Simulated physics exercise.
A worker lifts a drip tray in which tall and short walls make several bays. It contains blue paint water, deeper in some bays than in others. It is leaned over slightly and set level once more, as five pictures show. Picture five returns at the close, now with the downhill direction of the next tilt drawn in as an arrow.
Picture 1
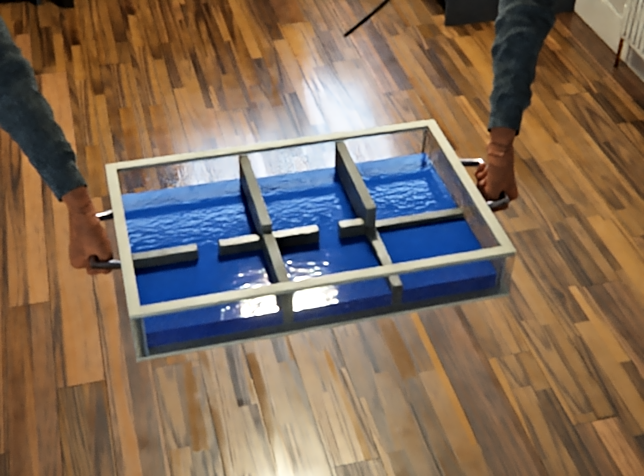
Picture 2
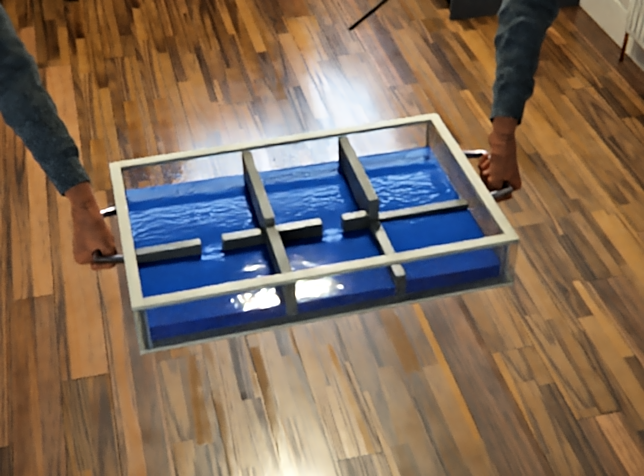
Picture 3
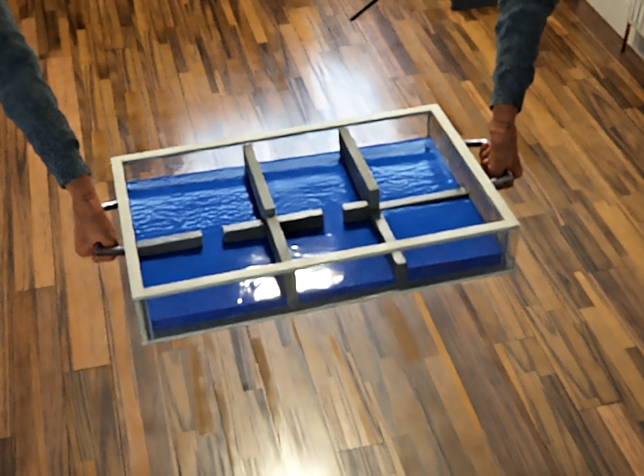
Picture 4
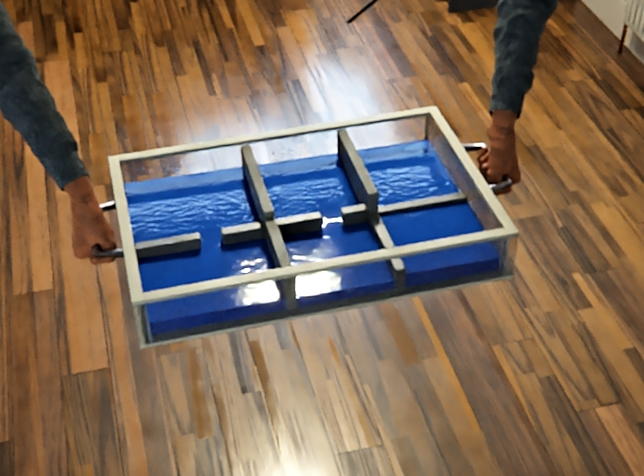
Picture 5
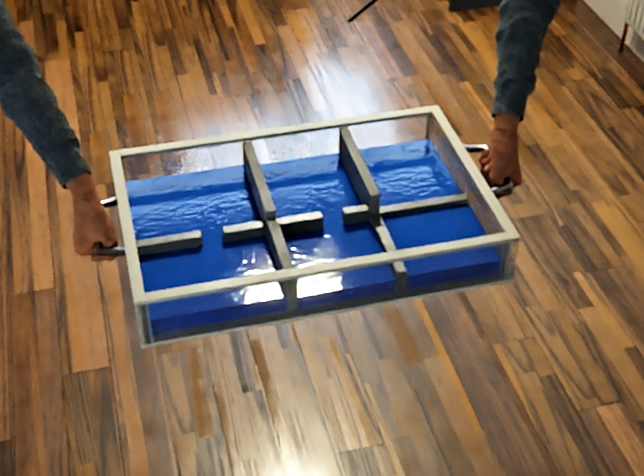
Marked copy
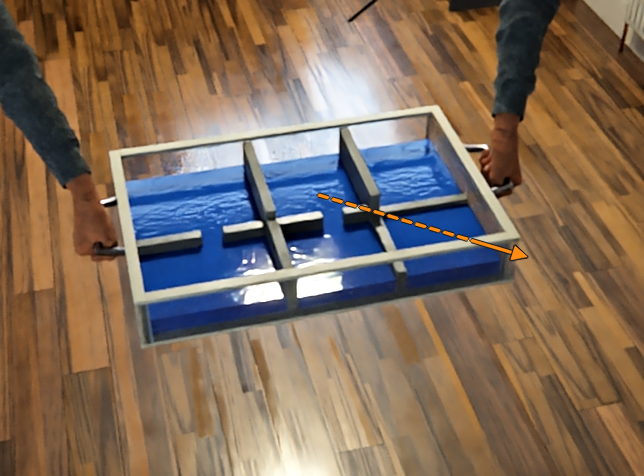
Two hands in blue-grey sleeves, gripping metal handles at the left and right, tilt a clear-sided tray slightly toward its back left and then bring it level again, seen from above at an angle on a brown wood-plank floor. Pale-rimmed and divided by grey walls into bays, the tray holds bright blue liquid. The liquid ripples and shifts a little, while the view stays almost still.
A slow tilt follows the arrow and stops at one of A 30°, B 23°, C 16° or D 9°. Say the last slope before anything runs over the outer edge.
I would pick slope D.
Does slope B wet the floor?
Yes, it does.
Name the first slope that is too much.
That is slope C.
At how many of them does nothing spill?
One.
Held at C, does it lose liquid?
Yes, that goes wrong.
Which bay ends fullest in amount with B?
The front right bay.
The tray is level; deepest in the front left bay, at (209, 287), shallowest in the back middle.
Tipped about 2° down to the back left; no wall is crossed.
Tipped about 4° down to the back left; no wall is crossed.
Tipped about 2° down to the back left; no wall is crossed.
The tray is level; deepest in the back left bay, at (196, 206), shallowest in the front middle.
The arrow ends at (521, 255).
Choosing A, about 72 % goes over the rim.
Choosing B, about 50 % goes over the rim.
Choosing C, about 9 % goes over the rim.
Choosing D, nothing spills; the front left bay holds the most.
